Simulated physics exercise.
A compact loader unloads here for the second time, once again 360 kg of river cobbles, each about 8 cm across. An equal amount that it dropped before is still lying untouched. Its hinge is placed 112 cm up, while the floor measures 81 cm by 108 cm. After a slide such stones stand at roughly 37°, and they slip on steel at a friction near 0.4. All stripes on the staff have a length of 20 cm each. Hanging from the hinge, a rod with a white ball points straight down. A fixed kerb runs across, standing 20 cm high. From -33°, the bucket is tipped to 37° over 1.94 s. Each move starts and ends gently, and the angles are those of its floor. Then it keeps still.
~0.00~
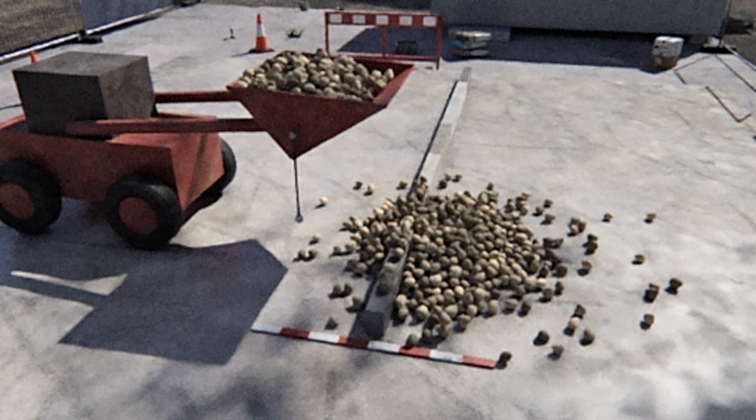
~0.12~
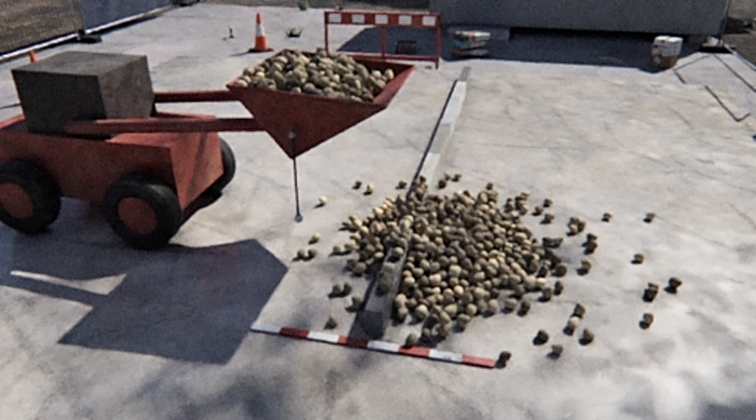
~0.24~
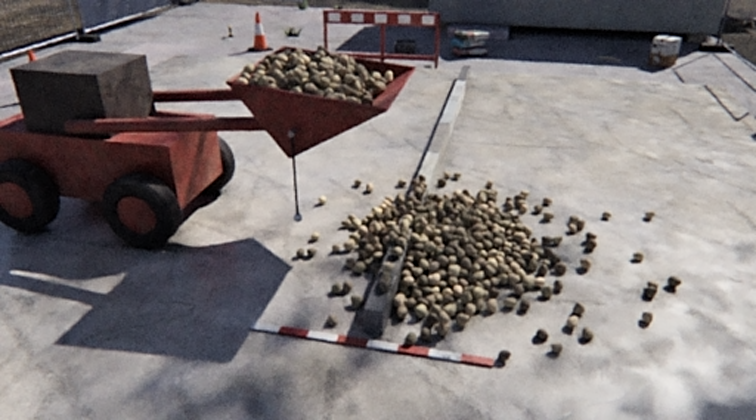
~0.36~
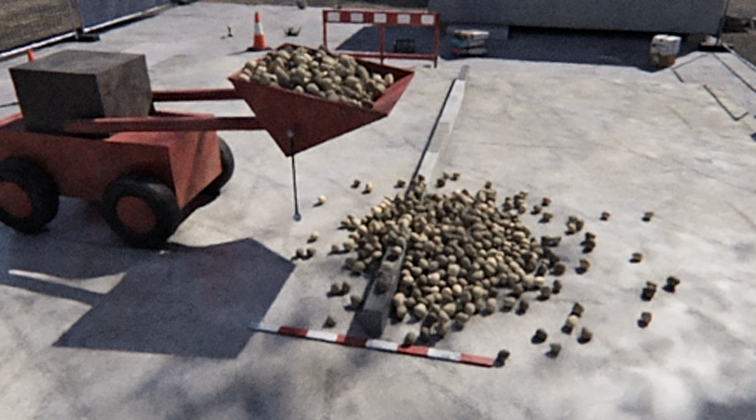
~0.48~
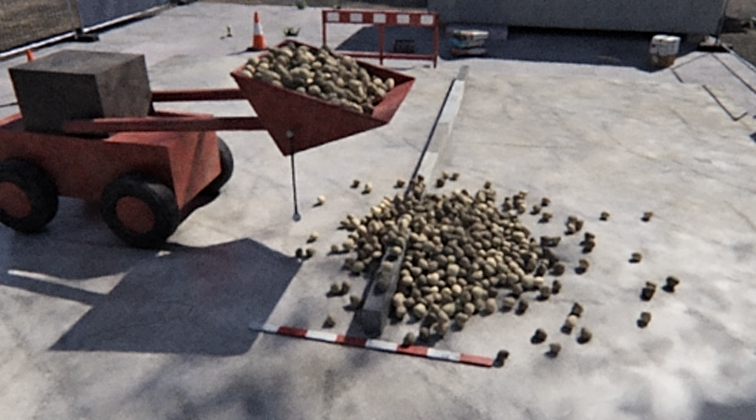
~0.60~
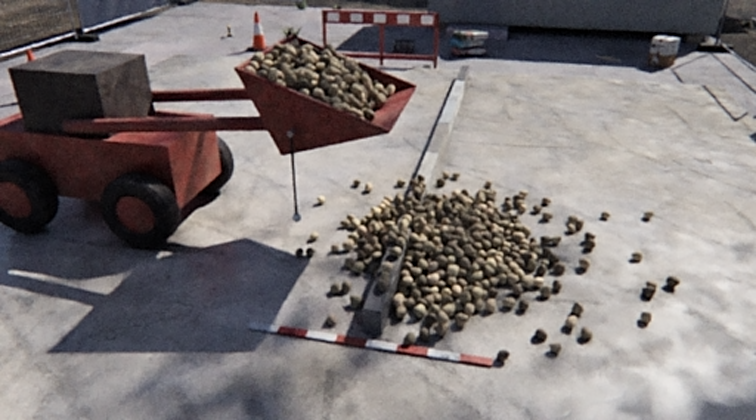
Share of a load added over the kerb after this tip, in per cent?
Some 64 %.
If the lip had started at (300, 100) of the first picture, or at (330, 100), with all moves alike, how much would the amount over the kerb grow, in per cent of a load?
0 % and 5 %.
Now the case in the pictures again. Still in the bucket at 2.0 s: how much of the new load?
About 25 percent is still in there.
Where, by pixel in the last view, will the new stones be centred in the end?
In the last view, somewhere near (428, 230).
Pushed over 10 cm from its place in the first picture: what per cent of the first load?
The answer is about 10 per cent.
After 1.5 s the floor is at 26°; in per cent of one load, 93 in the bucket, 24 on this side of the kerb, 84 over the kerb; the foremost stones are at (636, 260).
After 2.0 s the floor is at 37°; in per cent of one load, 23 in the bucket, 57 on this side of the kerb, 120 over the kerb; the foremost stones are at (636, 260).
After 2.4 s the floor is at 37°; in per cent of one load, 1 in the bucket, 58 on this side of the kerb, 142 over the kerb; the foremost stones are at (636, 260).
After 4.9 s the floor is at 37°; in per cent of one load, 0 in the bucket, 53 on this side of the kerb, 147 over the kerb; the foremost stones are at (636, 260). Net gain over the kerb, 64.
